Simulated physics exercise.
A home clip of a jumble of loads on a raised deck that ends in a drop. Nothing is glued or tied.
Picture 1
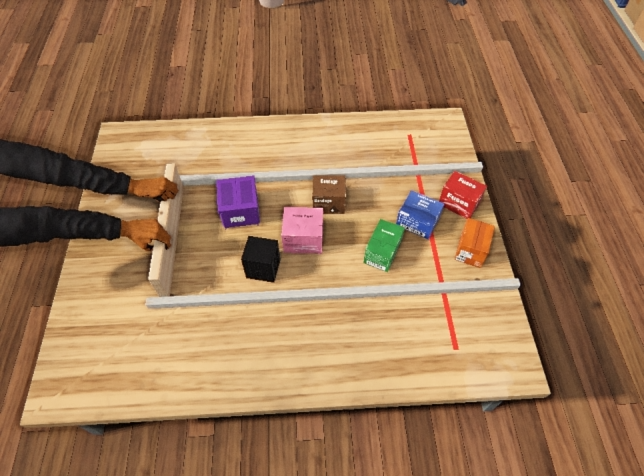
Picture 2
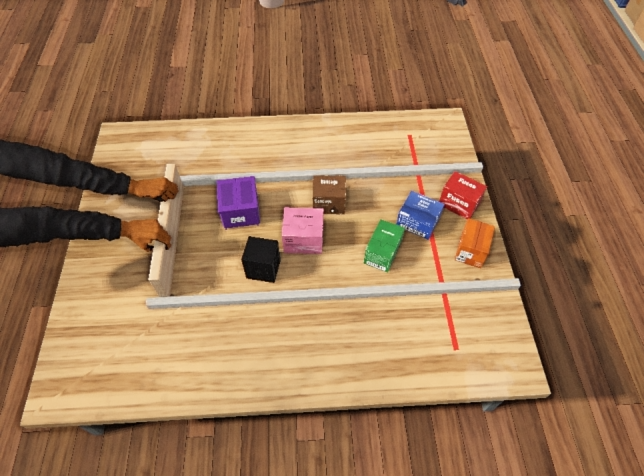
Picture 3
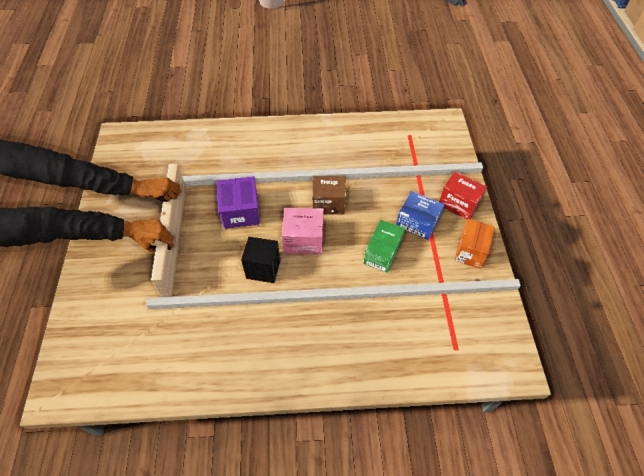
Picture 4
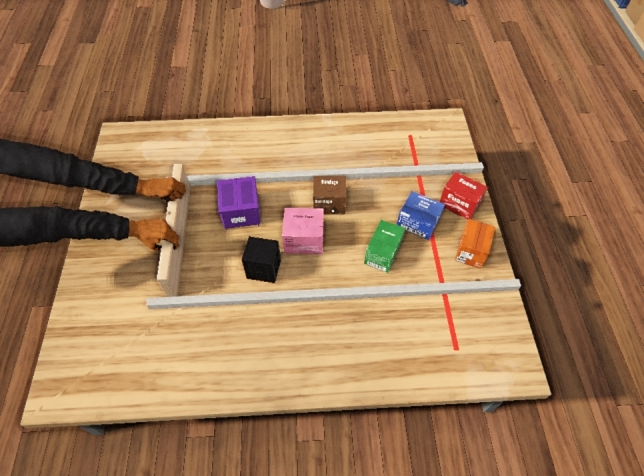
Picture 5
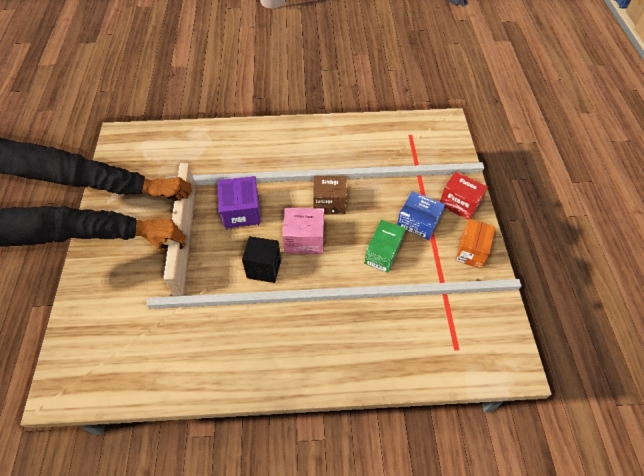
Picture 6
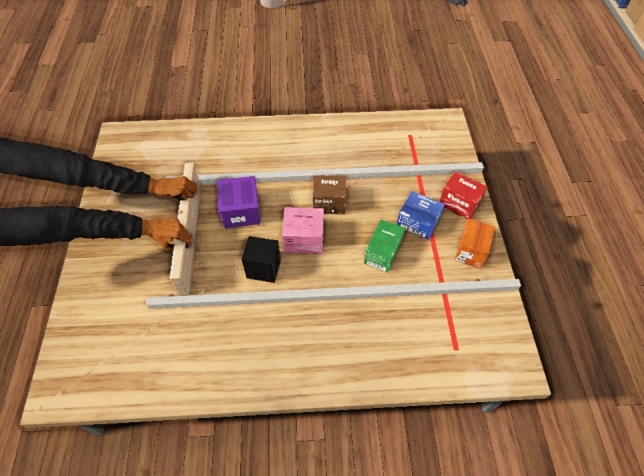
Two gloved hands slid a wooden plank slowly a short way to the right between two rails on a table, while the colourful boxes ahead of it, some near a red line, stayed still.
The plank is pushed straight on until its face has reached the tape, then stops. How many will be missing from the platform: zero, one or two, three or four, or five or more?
As it turns out, the number that fall off is one or two.
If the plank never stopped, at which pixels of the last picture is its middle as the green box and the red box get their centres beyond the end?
At (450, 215) for the green box; at (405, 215) for the red box.
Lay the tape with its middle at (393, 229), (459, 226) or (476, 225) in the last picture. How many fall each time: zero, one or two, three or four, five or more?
One after another: None; more than four; five or over.
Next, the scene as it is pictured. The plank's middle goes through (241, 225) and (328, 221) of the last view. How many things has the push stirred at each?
First 1, then 5.
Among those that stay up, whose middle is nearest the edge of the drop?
Foremost is the blue box.
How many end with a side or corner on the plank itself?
2 of them.
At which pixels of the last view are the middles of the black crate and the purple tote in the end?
The black crate at (454, 249), the purple tote at (445, 194).
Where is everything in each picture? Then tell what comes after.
The first frame shows red box (462, 195); orange parcel (474, 243); blue box (420, 215); plank (168, 228); tape (429, 227).
The second frame shows orange parcel (474, 243); black crate (262, 260).
The third frame shows blue box (420, 215); green box (384, 246).
The fourth frame shows red box (462, 196); purple tote (240, 203).
The fifth frame shows orange parcel (475, 244); plank (182, 228).
The sixth frame shows red box (462, 196); orange parcel (475, 244); blue box (420, 215); plank (187, 227); tape (430, 227).
Early on, none off yet; red box at rest near (462, 196); orange parcel at rest near (475, 244); blue box at rest near (420, 215).
A while later, none off yet; red box travelled a little near (474, 195); orange parcel travelled a little near (481, 244); blue box travelled about its own width near (455, 217).
Finally, the number that fall off is one or two; lost, orange parcel and red box.
